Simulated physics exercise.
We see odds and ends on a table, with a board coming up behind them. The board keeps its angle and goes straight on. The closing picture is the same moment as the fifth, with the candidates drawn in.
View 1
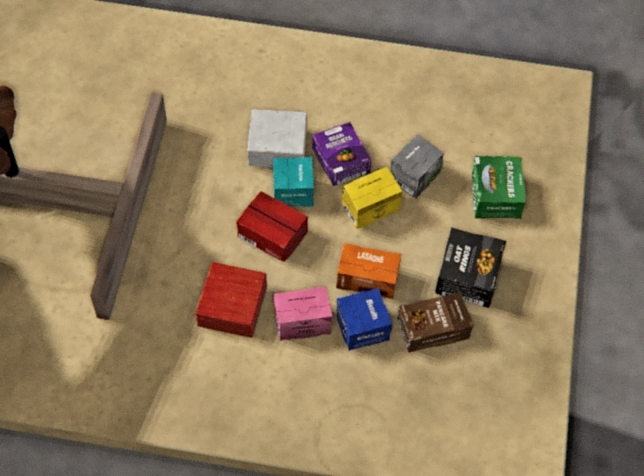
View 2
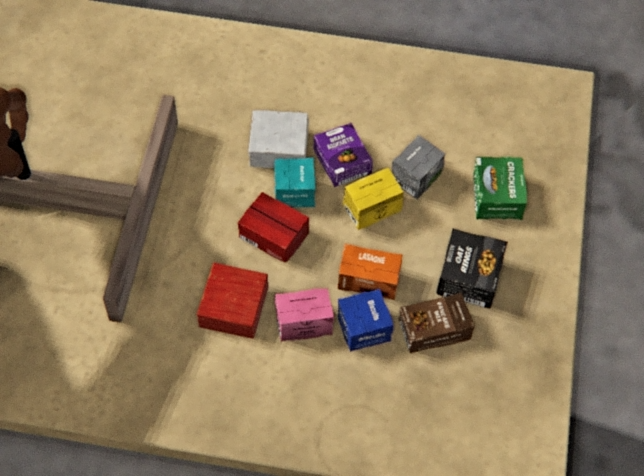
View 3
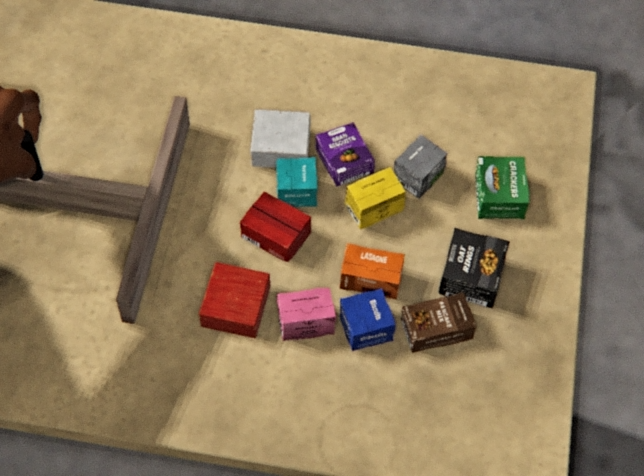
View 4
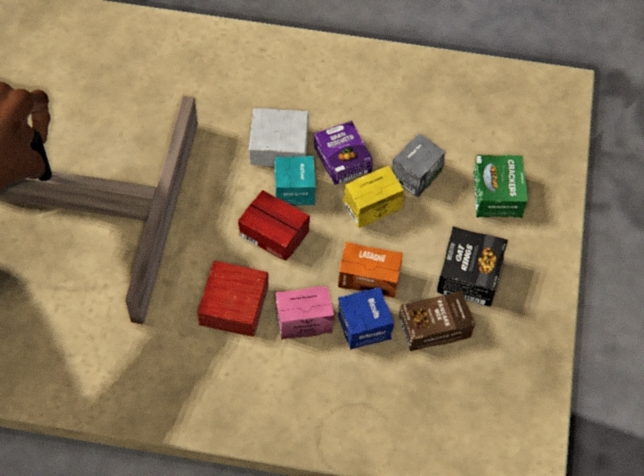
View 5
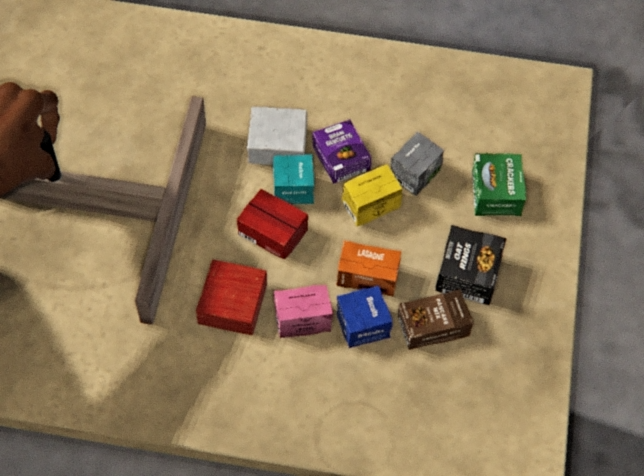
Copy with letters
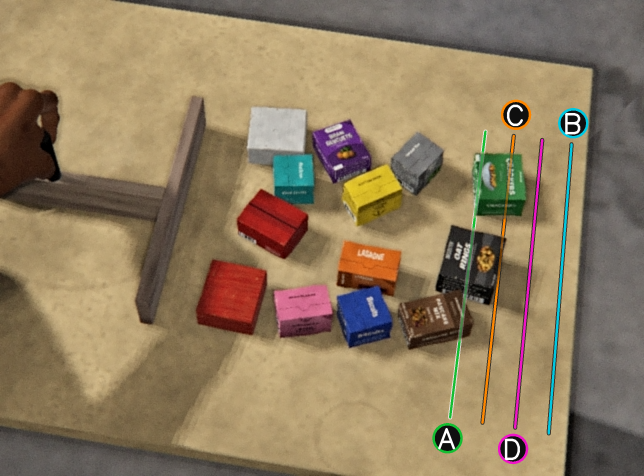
A wooden board with a long handle, gripped by a hand that comes into view at the left, slides steadily right across a tabletop toward a cluster of colourful boxes, which stay in place with a gap still between them.
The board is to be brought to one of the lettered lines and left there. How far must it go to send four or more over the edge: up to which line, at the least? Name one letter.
Up to line A.
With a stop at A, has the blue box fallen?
Yes.
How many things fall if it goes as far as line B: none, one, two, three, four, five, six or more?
By then, six or more.
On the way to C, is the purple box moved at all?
Yes.
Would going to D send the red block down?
No.
On the marked copy, A at (469, 265); B at (561, 279); C at (499, 269); D at (530, 274).
With A. Early on, board (277, 210); brown packet (461, 326); pink box (354, 323).
Further on, board (385, 226); brown packet (570, 352); green packet (562, 196).
At the end, board (468, 239); blue box over the edge; green packet over the edge; four fallen.
As for the rest, B drops thirteen, but is farther than needed; C drops eight, but is farther than needed; D drops eight, but is farther than needed.
